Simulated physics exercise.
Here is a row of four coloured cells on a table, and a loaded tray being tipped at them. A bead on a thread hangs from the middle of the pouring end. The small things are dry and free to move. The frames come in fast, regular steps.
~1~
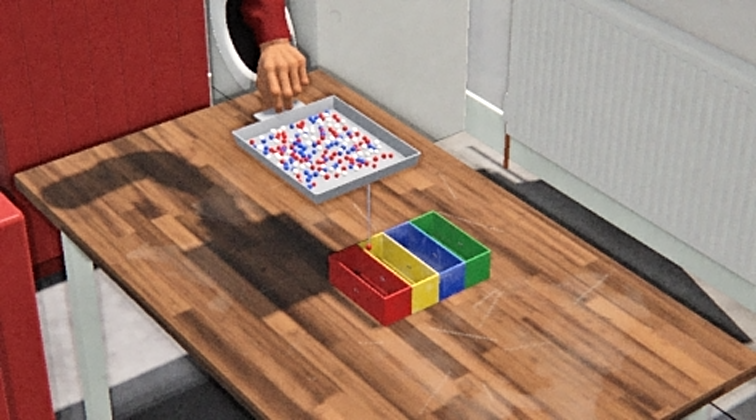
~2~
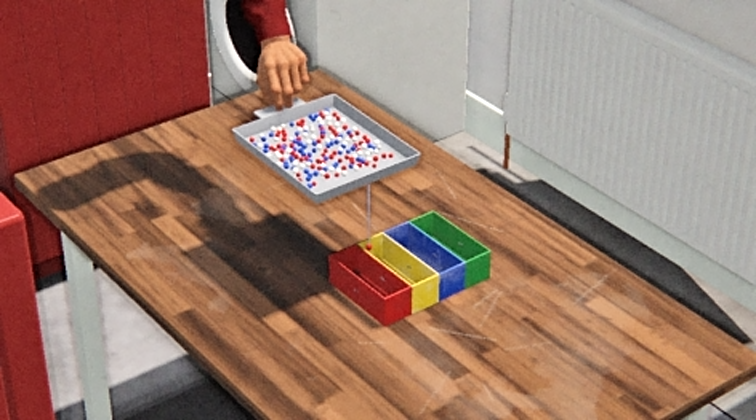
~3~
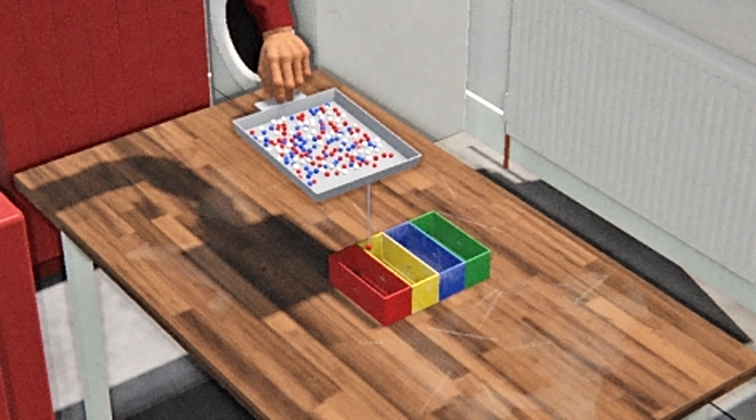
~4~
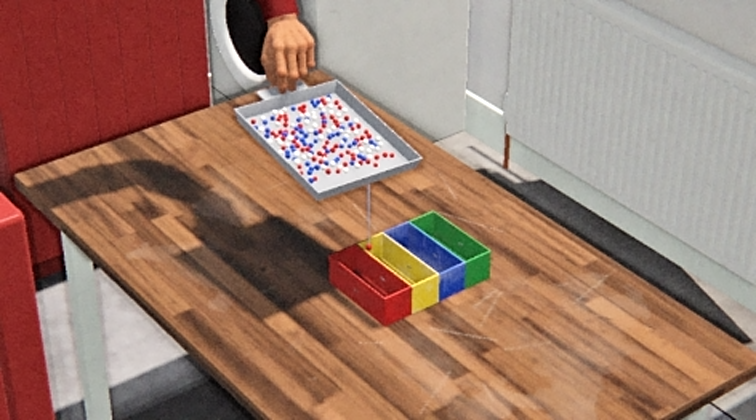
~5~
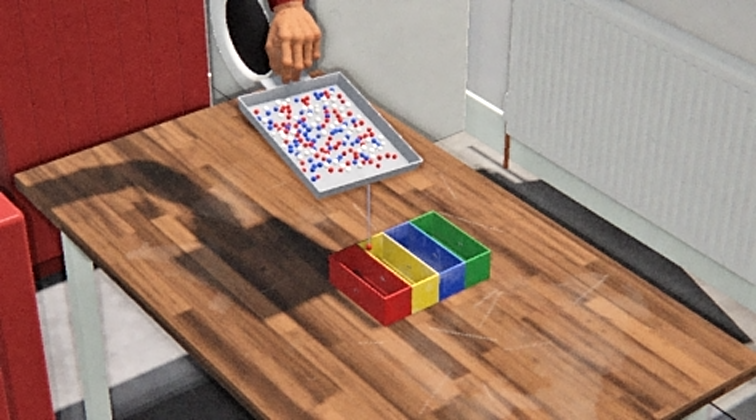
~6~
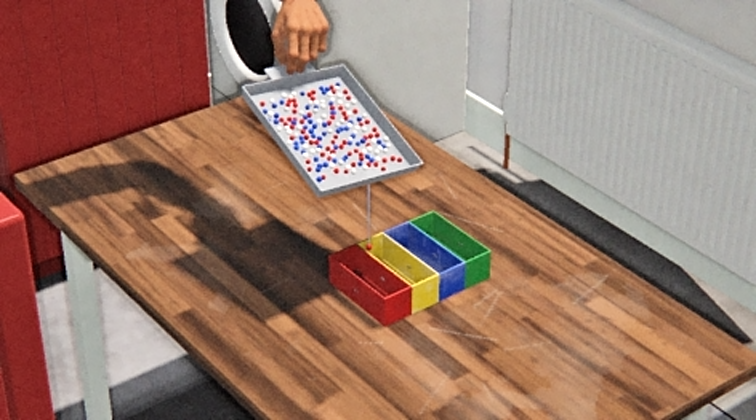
A hand at the far side of a wooden table, seen from above at an angle, grips a grey tray scattered with small red, blue and white beads. Below the tray's near end, where a thin thread hangs, sit four joined open boxes, red, yellow, blue and green from left to right. The hand gradually lifts the tray's far end, steepening it toward the boxes with a slight sideways lean, and the beads begin shifting, while the view stays still.
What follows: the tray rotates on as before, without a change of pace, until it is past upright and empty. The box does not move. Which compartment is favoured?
Fullest: The blue cell.
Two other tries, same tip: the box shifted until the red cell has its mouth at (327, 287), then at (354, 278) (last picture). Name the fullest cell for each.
The first try: That green cell. The second: The green cell.
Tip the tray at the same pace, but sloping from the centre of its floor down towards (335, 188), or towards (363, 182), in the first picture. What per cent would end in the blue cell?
Near 0 % and 10 %.
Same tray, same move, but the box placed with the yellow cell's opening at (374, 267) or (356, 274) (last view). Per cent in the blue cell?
The first gives 20 %, the second 0 %.
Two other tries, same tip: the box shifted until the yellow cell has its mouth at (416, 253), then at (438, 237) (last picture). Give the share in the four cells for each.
Roughly 100 per cent, and 90 per cent.
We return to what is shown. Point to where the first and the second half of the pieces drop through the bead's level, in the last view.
Early half (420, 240), late half (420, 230).
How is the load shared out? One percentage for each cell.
Red cell near 0; yellow cell near 20; blue cell near 60; green cell near 10.
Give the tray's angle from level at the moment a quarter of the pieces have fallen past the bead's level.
Roughly 80°.
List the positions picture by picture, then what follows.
In the first frame, corners of the pouring end near (317, 192) and (416, 153), level; middle of the load near (319, 149), round plastic beads; bead on its thread near (369, 247); red cell near (398, 304); yellow cell near (425, 291); blue cell near (452, 279); green cell near (477, 267).
In the second frame, corners of the pouring end near (317, 192) and (416, 153), level; middle of the load near (319, 148).
In the third frame, corners of the pouring end near (318, 191) and (417, 155), tipped barely, lowest at the right corner; middle of the load near (320, 144).
In the fourth frame, corners of the pouring end near (319, 189) and (418, 157), tipped a little, lowest at the right corner; middle of the load near (321, 138).
In the fifth frame, corners of the pouring end near (321, 188) and (418, 159), tipped clearly, lowest at the right corner; middle of the load near (324, 134).
In the sixth frame, corners of the pouring end near (323, 188) and (419, 161), tipped clearly, lowest at the right corner; middle of the load near (329, 131), the whole lot on the move; red cell near (398, 304); yellow cell near (425, 291); blue cell near (452, 279); green cell near (477, 267).
Shortly afterwards, tray tipped steeply; the bulk on the tray; only a few in the blue cell; near a quarter falling or outside the box.
Next, tray tipped past a quarter turn; near a quarter on the tray; near a third in the blue cell; a little in the yellow cell; a little in the green cell; only a few in the red cell; near a quarter falling or outside the box.
Some moments later, tray tipped past a quarter turn; near two thirds in the blue cell; a little in the yellow cell; a little in the green cell; only a few in the red cell; a little falling or outside the box.
In the end, tray tipped past a quarter turn; near two thirds in the blue cell; a little in the yellow cell; a little in the green cell; only a few in the red cell; a little outside the box.
